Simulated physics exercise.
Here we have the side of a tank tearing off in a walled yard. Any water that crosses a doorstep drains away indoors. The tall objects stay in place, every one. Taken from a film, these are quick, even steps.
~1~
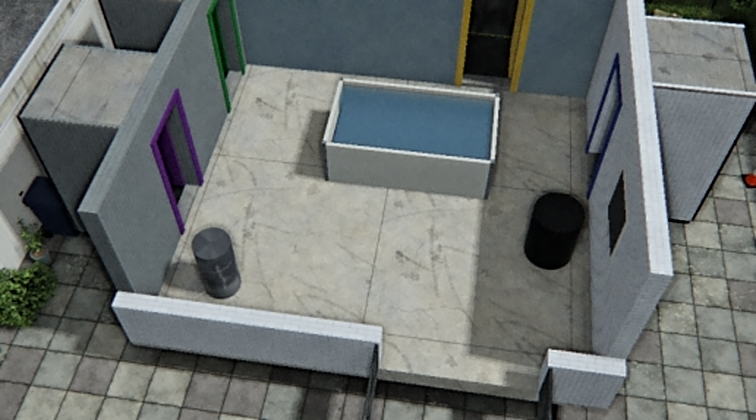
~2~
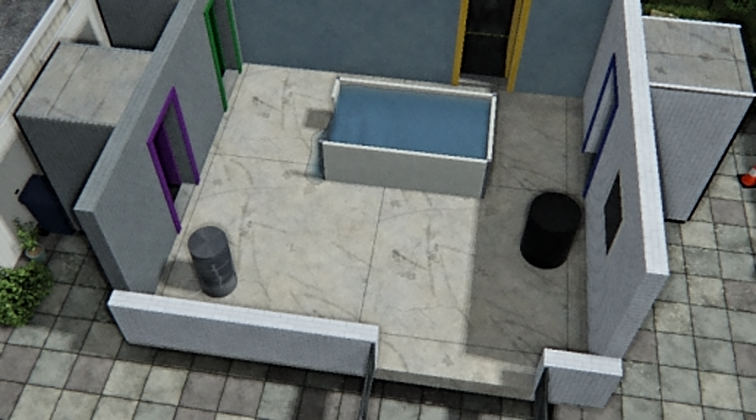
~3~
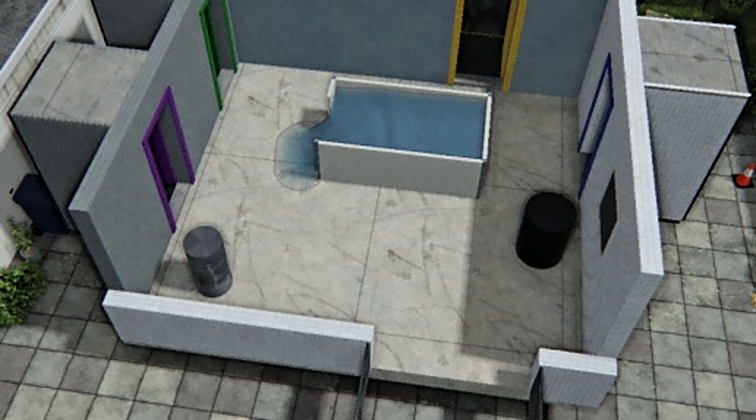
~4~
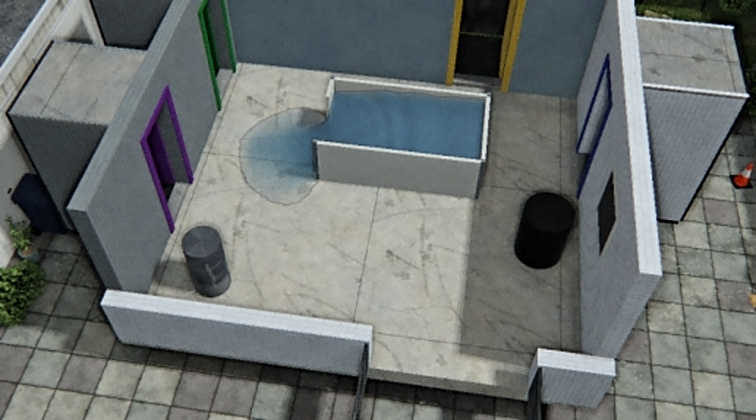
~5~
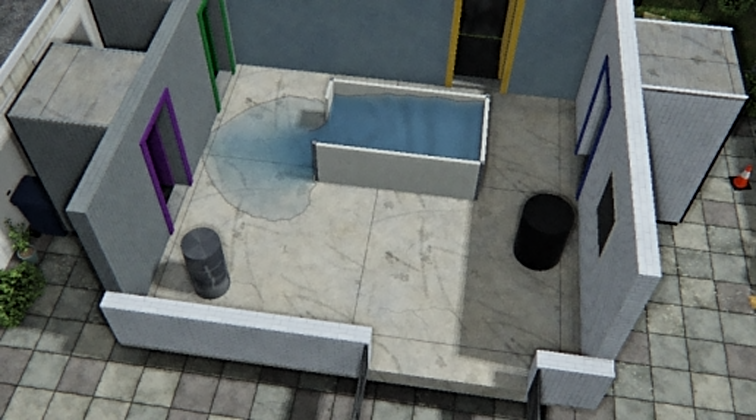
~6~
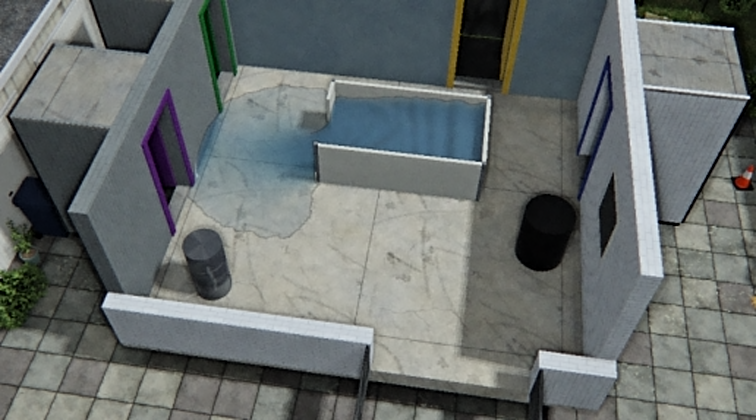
Water pours from the tank's left side and spreads across the walled yard's pale floor.
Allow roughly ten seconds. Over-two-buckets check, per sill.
In order: Blue door: Not over the line on that one, purple door: Over the line on that one, yellow door: Not over the line on that one, green door: Over the line on that one.
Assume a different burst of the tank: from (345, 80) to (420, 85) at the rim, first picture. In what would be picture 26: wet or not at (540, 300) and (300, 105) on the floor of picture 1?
In the order asked: Unwetted, then inundated.
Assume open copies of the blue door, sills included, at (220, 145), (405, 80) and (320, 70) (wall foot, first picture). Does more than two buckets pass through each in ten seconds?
The first new doorway tops it, the second comes up short, the third comes up short.
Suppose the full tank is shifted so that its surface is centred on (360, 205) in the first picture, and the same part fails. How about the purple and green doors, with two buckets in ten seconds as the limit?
I'd say the purple one runs past the limit and the green one remains below.
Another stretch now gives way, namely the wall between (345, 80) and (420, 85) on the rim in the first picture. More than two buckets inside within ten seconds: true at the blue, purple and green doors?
Blue door exceeds the limit, purple door stays within the limit, green door exceeds the limit.
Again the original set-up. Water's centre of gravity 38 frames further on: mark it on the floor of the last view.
The centre of mass sits at about (353, 183).
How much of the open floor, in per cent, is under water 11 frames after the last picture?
About 30 per cent.
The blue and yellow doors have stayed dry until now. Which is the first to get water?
The one in yellow.
A moment on, water covers 25 % of the floor; the blue door not reached, the purple door over two buckets in, the yellow door not reached, the green door under two buckets in.
Next, water covers 30 % of the floor; the blue door not reached, the purple door far over two buckets in, the yellow door not reached, the green door over two buckets in.
Then, water covers 50 % of the floor; the blue door not reached, the purple door far over two buckets in, the yellow door wet at the sill, nothing in, the green door far over two buckets in.
Later, water covers 90 % of the floor; the blue door wet at the sill, nothing in, the purple door far over two buckets in, the yellow door wet at the sill, nothing in, the green door far over two buckets in.
In the end, water covers 100 % of the floor; the blue door under two buckets in, the purple door far over two buckets in, the yellow door wet at the sill, nothing in, the green door far over two buckets in.
